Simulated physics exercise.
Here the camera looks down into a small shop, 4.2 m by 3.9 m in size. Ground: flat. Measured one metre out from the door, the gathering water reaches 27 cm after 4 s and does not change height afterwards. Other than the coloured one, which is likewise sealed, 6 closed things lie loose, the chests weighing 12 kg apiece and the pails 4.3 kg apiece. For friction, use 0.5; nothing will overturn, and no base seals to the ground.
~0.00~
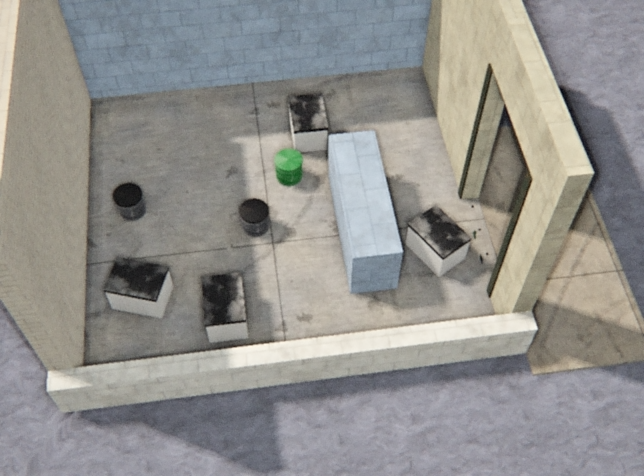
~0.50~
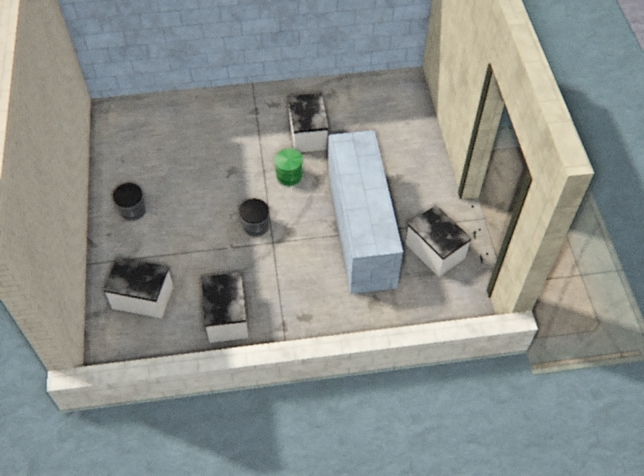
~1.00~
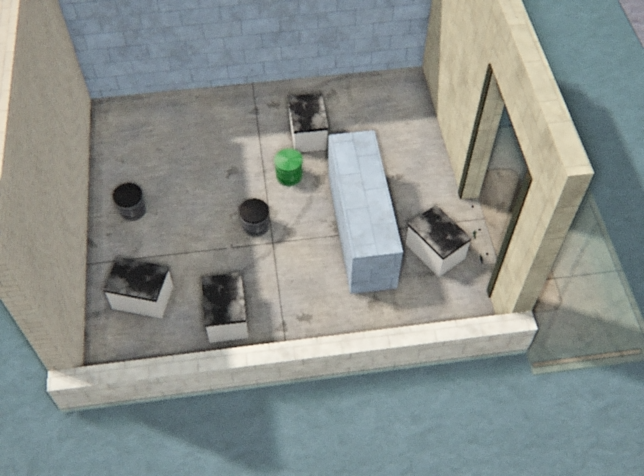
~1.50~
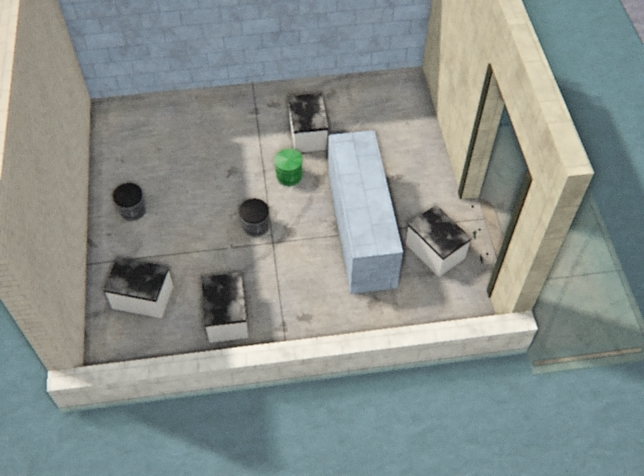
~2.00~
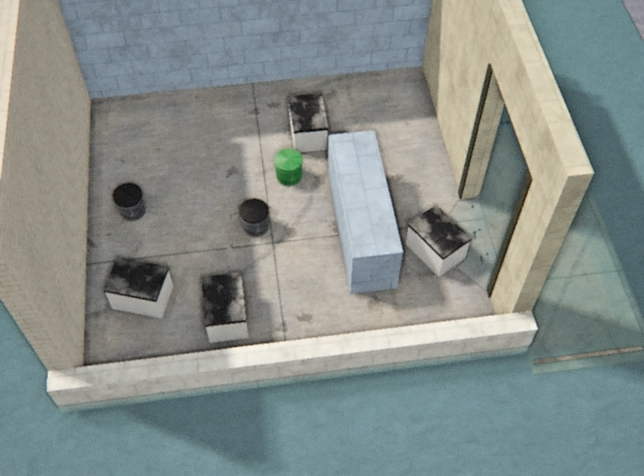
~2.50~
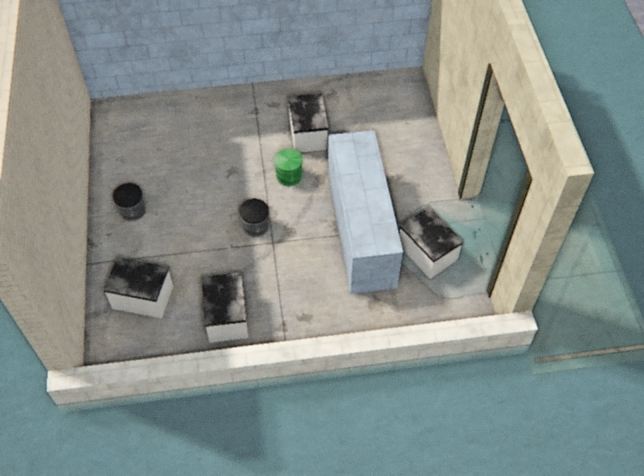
Bluish water spread over the ground outside a small walled shop, then crept in through the doorway on the right and nudged the nearest box slightly left, while the green pail stayed still.
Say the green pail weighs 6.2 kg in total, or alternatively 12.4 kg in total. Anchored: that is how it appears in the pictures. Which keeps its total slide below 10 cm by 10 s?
The one that works is the first, 6.2 kg.
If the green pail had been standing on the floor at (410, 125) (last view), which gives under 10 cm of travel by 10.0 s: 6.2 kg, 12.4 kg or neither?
So neither weight works.
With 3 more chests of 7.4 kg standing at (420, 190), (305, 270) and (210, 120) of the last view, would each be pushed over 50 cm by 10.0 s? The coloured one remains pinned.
In the order given, beyond the mark, then within the mark, and last beyond the mark.
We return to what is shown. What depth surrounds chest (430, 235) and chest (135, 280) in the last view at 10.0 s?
Around 6 cm and 11 cm.
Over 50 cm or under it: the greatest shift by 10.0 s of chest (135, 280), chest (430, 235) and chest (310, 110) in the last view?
In that order: Beyond, beyond, below.
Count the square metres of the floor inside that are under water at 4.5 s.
Close to 5.5 m2, I'd say.
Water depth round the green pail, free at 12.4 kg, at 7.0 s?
Something like 0 centimetres.
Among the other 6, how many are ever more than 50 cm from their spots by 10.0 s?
4.
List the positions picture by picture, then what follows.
The green pail at (288, 159), on the bottom; 0.0 m2 under water; 0 of 7 have shifted, in the first picture.
The green pail at (288, 159) rests on the ground; 0.0 m2 under water; 0 of 7 have shifted, in the second picture.
The green pail at (288, 159) rests on the ground; water covers 0.0 m2; 0 of 7 have shifted, in the third picture.
The green pail at (288, 159), on the bottom; water covers 0.0 m2; 0 of 7 have shifted, in the fourth picture.
The green pail at (288, 159) rests on the ground; water covers 0.2 m2; 0 of 7 have shifted, in the fifth picture.
The green pail at (288, 159), on the bottom; 0.6 m2 under water; 1 of 7 have shifted, in the sixth picture.
After 3.5 s the green pail would be 0 cm from its start with 6.2 kg and 0 cm from its start with 12.4 kg; 0 cm of water round it then.
After 4.5 s the green pail would be 0 cm from its start with 6.2 kg and 0 cm from its start with 12.4 kg; 0 cm of water round it then.
After 7.0 s the green pail would be 0 cm from its start with 6.2 kg and 0 cm from its start with 12.4 kg; 0 cm of water round it then.
After 10.0 s the green pail would be 1 cm from its start with 6.2 kg and 0 cm from its start with 12.4 kg; 4 cm of water round it then.
